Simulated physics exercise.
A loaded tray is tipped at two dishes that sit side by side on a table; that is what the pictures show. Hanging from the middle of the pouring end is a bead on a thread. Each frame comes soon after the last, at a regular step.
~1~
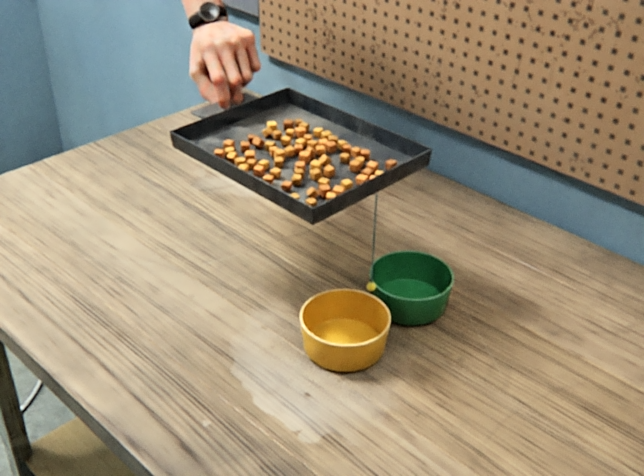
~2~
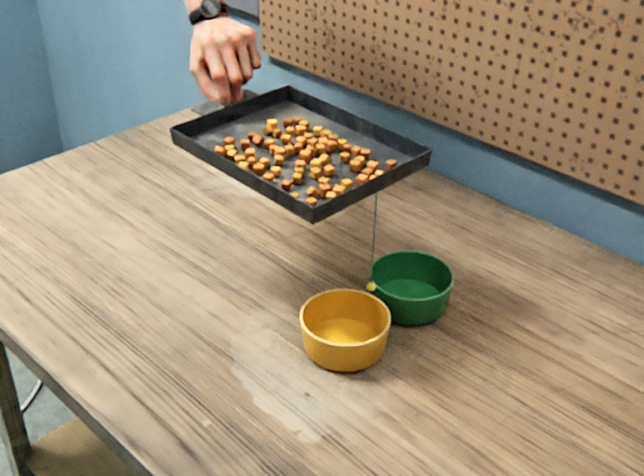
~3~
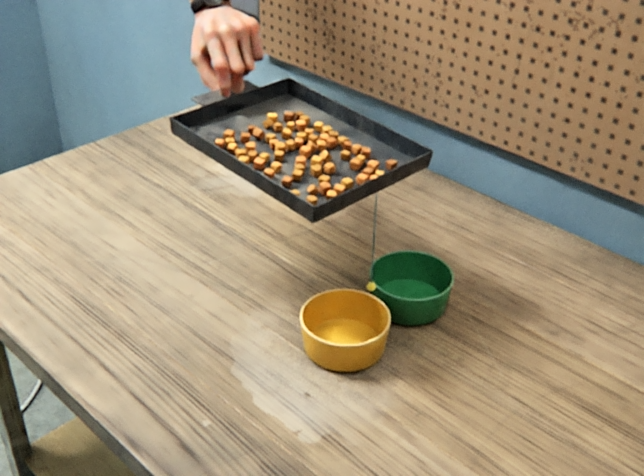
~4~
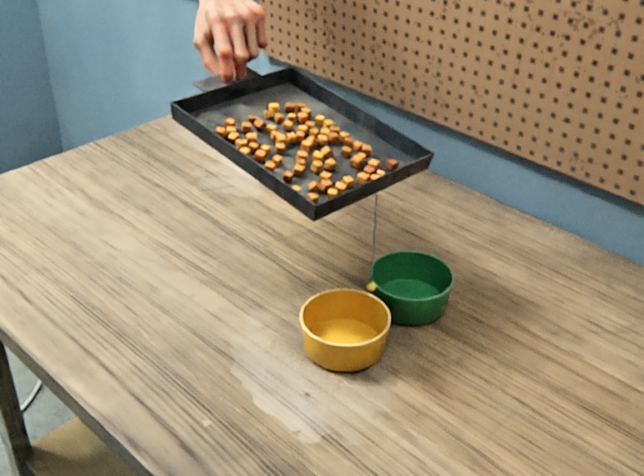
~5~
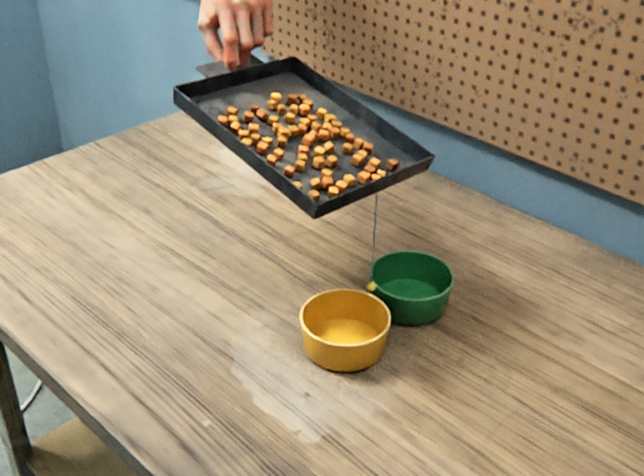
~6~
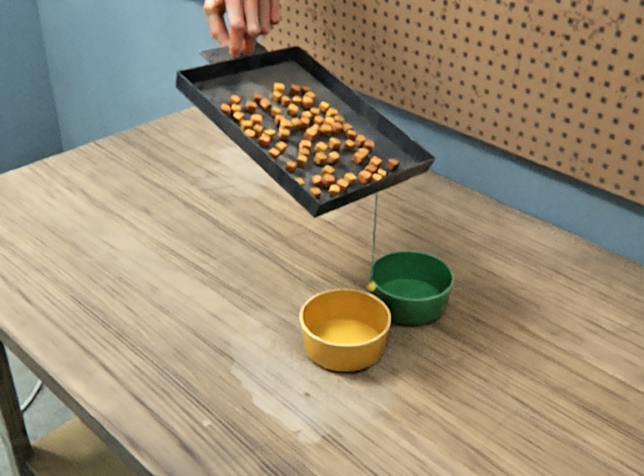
A hand raises the back of a black tray of brown cubes, gradually tilting it.
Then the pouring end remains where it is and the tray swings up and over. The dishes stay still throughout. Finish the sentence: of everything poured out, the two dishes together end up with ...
They end up with a minority of it.
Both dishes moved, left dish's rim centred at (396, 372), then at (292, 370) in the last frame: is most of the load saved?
A minority, then a minority.
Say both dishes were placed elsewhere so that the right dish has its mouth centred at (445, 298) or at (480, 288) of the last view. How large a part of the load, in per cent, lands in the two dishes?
First 60 per cent, second 60 per cent.
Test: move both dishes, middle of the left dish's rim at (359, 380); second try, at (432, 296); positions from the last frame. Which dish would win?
The dish at right, then the dish at left.
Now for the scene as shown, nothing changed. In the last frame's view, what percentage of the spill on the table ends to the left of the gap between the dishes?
0 in a hundred, roughly.
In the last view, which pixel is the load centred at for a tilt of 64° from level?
I'd put it at about (387, 159).
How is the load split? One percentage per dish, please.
Left about 0, right about 30 in a hundred.
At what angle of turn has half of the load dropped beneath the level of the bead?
Around 120° of tilt.
Just after the last frame, tray tipped steeply; almost all on the tray; just a few in the air.
A moment on, tray tipped past a quarter turn; almost all on the tray; just a few in the right dish; about a tenth outside both.
Further on, tray tipped past a quarter turn; roughly a third in the right dish; roughly two thirds outside both.
When it is over, tray tipped past a quarter turn; not one in the left dish; roughly a third in the right dish; roughly two thirds outside both.
